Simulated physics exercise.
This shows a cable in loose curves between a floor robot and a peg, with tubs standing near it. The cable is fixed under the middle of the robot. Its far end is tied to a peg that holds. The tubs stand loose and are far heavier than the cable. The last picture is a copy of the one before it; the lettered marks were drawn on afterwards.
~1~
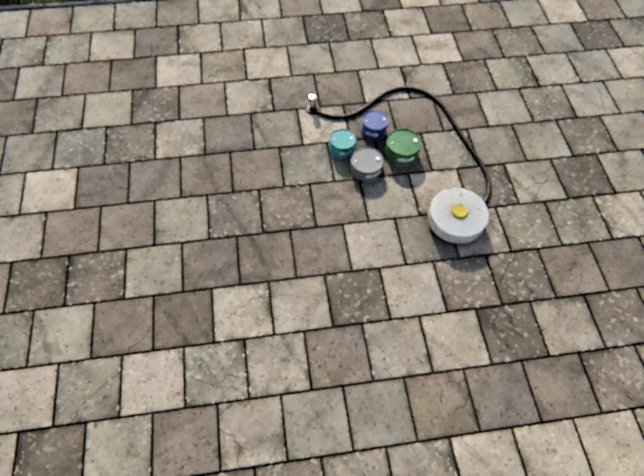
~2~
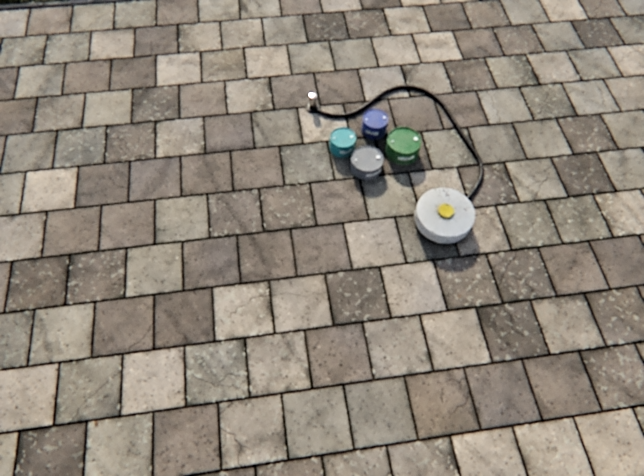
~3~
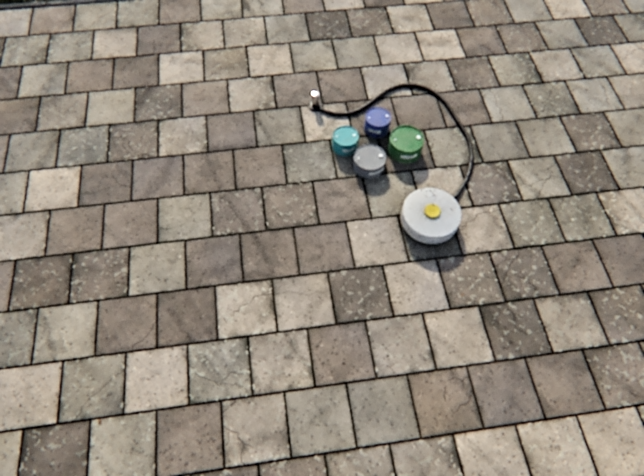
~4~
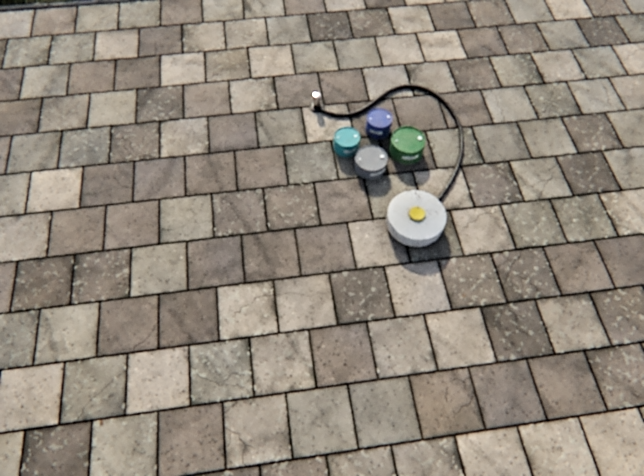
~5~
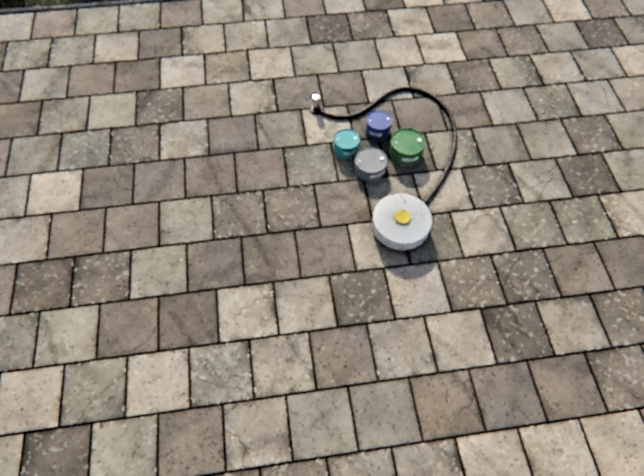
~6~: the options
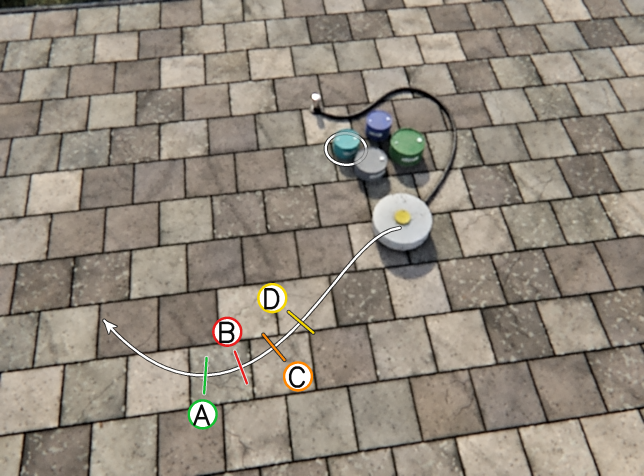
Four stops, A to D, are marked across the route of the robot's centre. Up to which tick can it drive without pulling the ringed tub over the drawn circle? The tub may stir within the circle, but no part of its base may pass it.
As far as tick C.
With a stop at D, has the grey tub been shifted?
No.
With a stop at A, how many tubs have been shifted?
By then, four.
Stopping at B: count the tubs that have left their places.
Four.
On the marked copy, A at (205, 375); B at (241, 367); C at (274, 347); D at (301, 322); the ring at (346, 149); the route from (400, 228) via (269, 351) to (104, 320).
With C. Early on, robot (354, 255); turquoise tub (346, 144).
Further on, robot (314, 303); turquoise tub (346, 144).
At the end, robot (273, 343); grey tub (356, 172); turquoise tub (345, 145); green tub (379, 152); blue tub (364, 131); the turquoise tub is still in its ring.
As for the rest, A drags the ringed tub to (313, 148); B drags the ringed tub to (330, 147); D is safe but short.
